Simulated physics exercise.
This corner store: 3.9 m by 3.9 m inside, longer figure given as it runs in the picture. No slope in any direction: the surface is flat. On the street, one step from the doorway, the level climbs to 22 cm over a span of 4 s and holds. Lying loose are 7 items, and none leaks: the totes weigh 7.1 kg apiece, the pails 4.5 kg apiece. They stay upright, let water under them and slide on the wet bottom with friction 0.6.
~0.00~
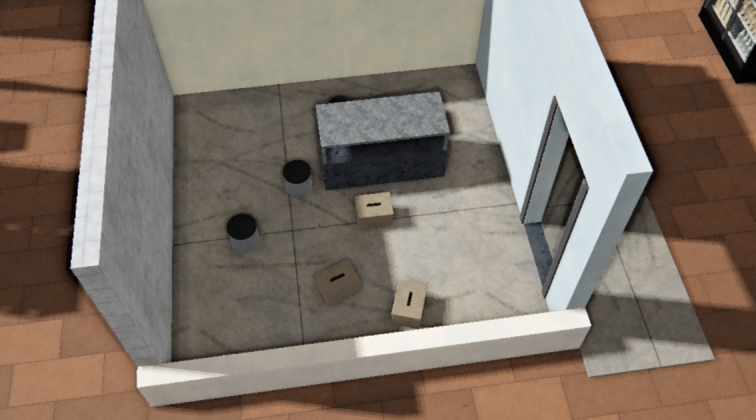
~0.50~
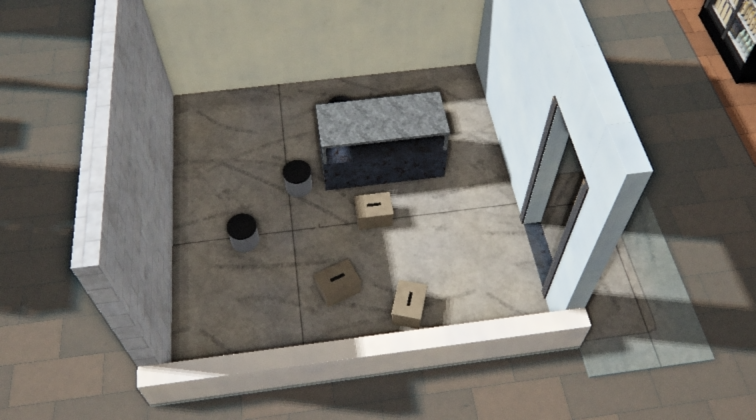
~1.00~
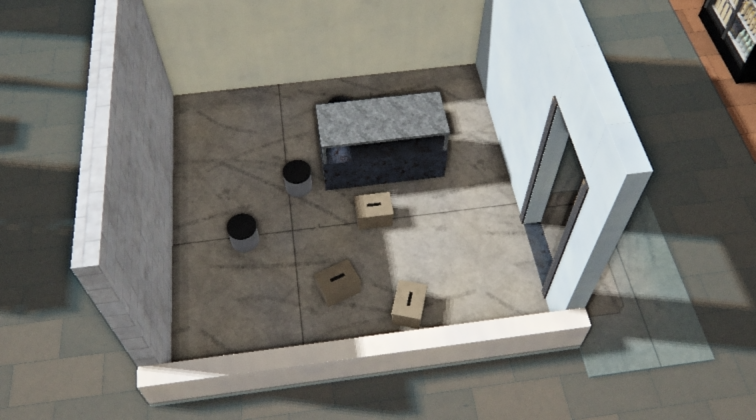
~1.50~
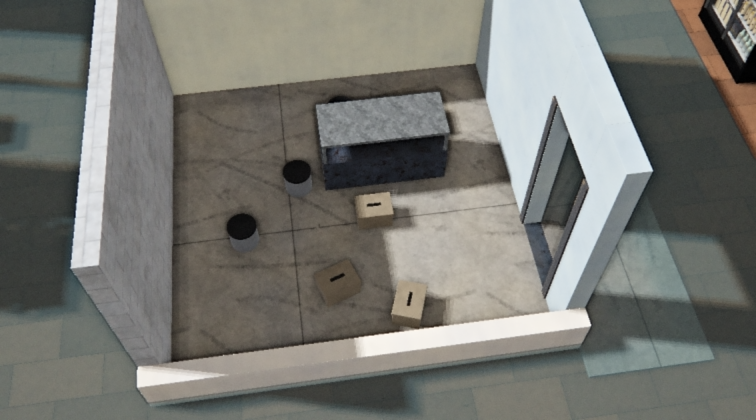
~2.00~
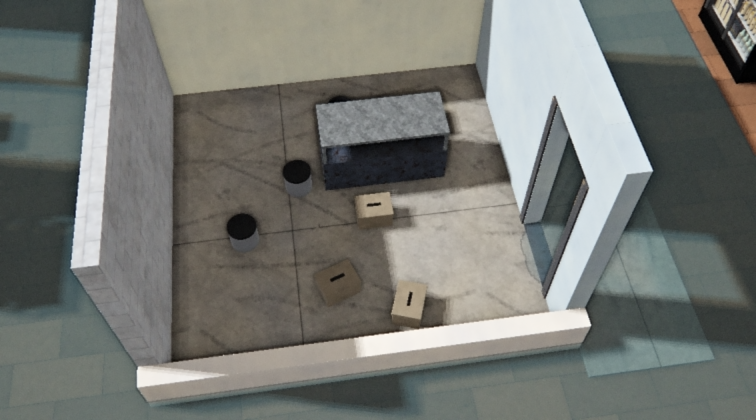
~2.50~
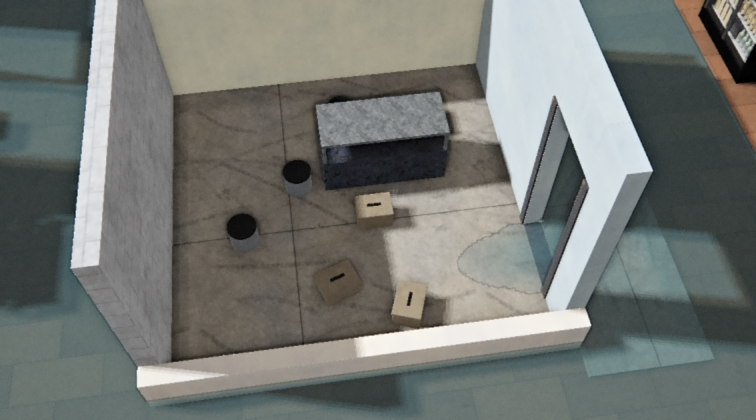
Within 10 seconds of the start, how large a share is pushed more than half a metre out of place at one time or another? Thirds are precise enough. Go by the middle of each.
The fraction is neither low nor high.
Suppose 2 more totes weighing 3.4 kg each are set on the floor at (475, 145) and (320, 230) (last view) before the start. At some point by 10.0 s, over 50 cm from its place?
In that order: Within the mark, beyond the mark.
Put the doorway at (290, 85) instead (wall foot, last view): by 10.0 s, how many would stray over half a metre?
The answer then is 6.
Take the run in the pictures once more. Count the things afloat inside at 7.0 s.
Total: 3.
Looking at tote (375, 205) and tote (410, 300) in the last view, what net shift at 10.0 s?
Respectively 150 and 200 cm.
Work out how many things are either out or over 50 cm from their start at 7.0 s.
By that point, 3.
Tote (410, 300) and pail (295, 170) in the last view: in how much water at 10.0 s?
13 and 5 cm.
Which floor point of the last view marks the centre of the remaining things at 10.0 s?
They're centred close to (283, 162).
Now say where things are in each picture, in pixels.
In the first frame, a tote is out of sight; a tote at (337, 278) rests on the ground; water covers 0.0 m2; 0 of 7 have shifted.
In the second frame, a tote is out of sight; a tote at (337, 278) rests on the ground; water covers 0.0 m2; 0 of 7 have shifted.
In the third frame, a tote is out of sight; a tote at (337, 278), on the bottom; water covers 0.0 m2; 0 of 7 have shifted.
In the fourth frame, a tote is out of sight; a tote at (337, 278) rests on the ground; 0.0 m2 under water; 0 of 7 have shifted.
In the fifth frame, a tote is out of sight; a tote at (337, 278), on the bottom; water covers 0.0 m2; 0 of 7 have shifted.
In the sixth frame, a tote is out of sight; a tote at (337, 278) rests on the ground; water covers 0.5 m2; 0 of 7 have shifted.
After 3.5 s 0 of 7 are over 50 cm from their spots; 0 afloat.
After 4.5 s 0 of 7 are over 50 cm from their spots; 0 afloat.
After 7.0 s 3 of 7 are over 50 cm from their spots; 3 afloat.
After 10.0 s 4 of 7 are over 50 cm from their spots, and 4 have been at some point; 3 afloat.
